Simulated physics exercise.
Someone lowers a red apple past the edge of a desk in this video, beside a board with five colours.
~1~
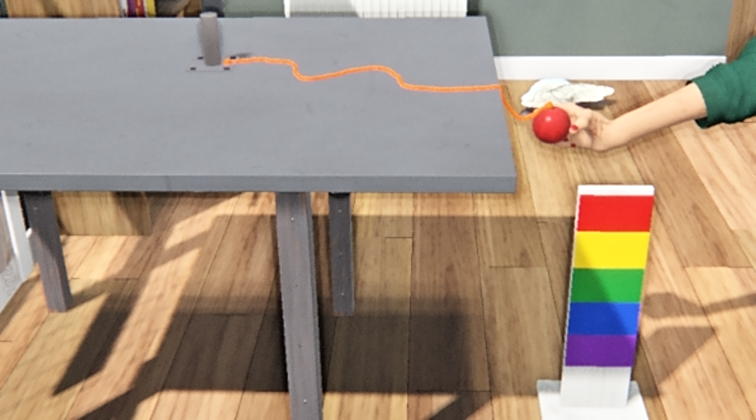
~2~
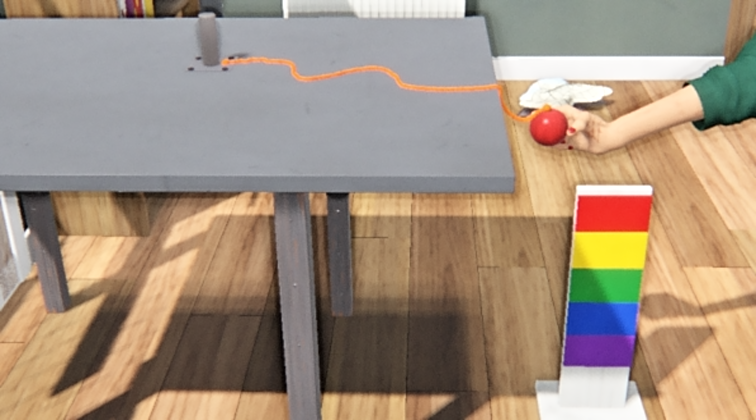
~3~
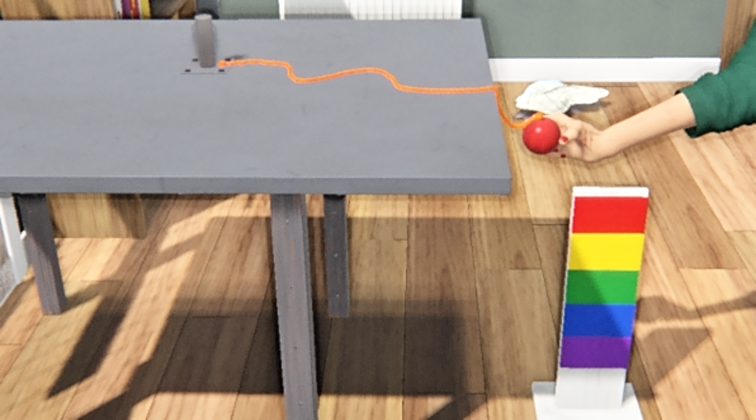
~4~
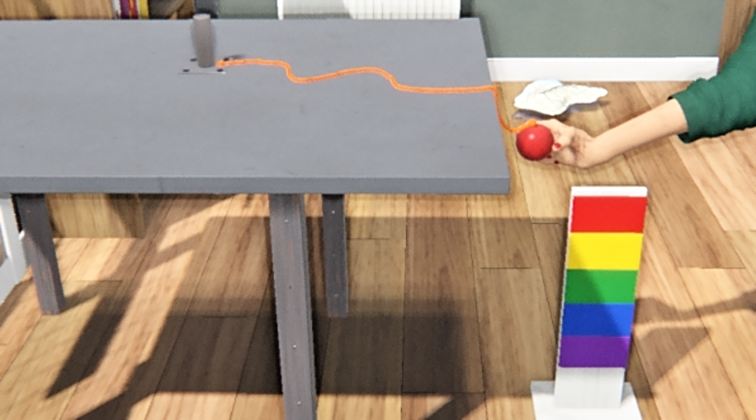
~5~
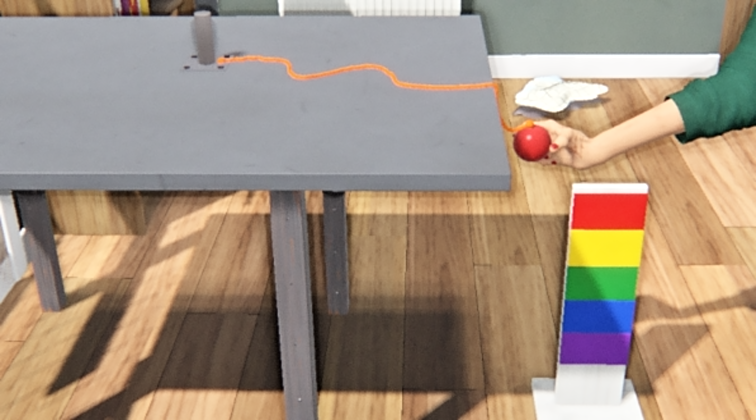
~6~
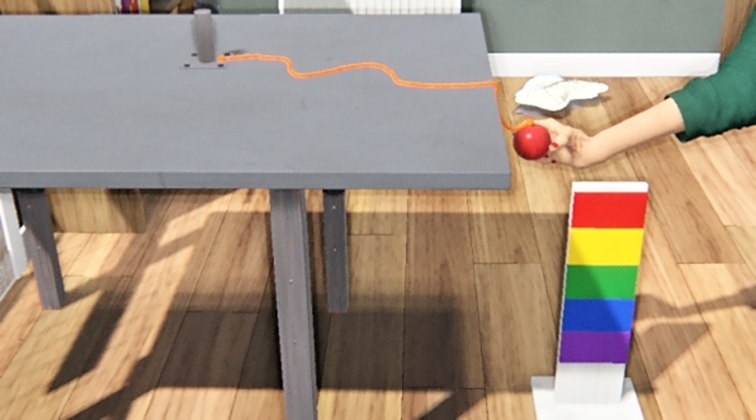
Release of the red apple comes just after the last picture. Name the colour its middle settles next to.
Its middle settles next to yellow.
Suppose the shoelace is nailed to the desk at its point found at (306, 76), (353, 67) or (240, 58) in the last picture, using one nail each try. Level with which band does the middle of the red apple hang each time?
Going through them one at a time, the answers are red; red; yellow.
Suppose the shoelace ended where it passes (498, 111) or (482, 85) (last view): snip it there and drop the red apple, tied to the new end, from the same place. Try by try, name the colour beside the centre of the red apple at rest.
Red; none, it hangs higher.
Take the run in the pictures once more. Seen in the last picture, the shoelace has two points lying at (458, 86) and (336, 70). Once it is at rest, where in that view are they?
Roughly (493, 126) for the first and (382, 69) for the second.
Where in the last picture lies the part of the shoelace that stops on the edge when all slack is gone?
About (410, 84).
Soon after, apple near (522, 246); level with yellow.
After that, apple near (458, 225); level with yellow.
And then, apple near (497, 239); level with yellow.
In the end, apple near (491, 237); level with yellow. Its middle rests at the yellow band.
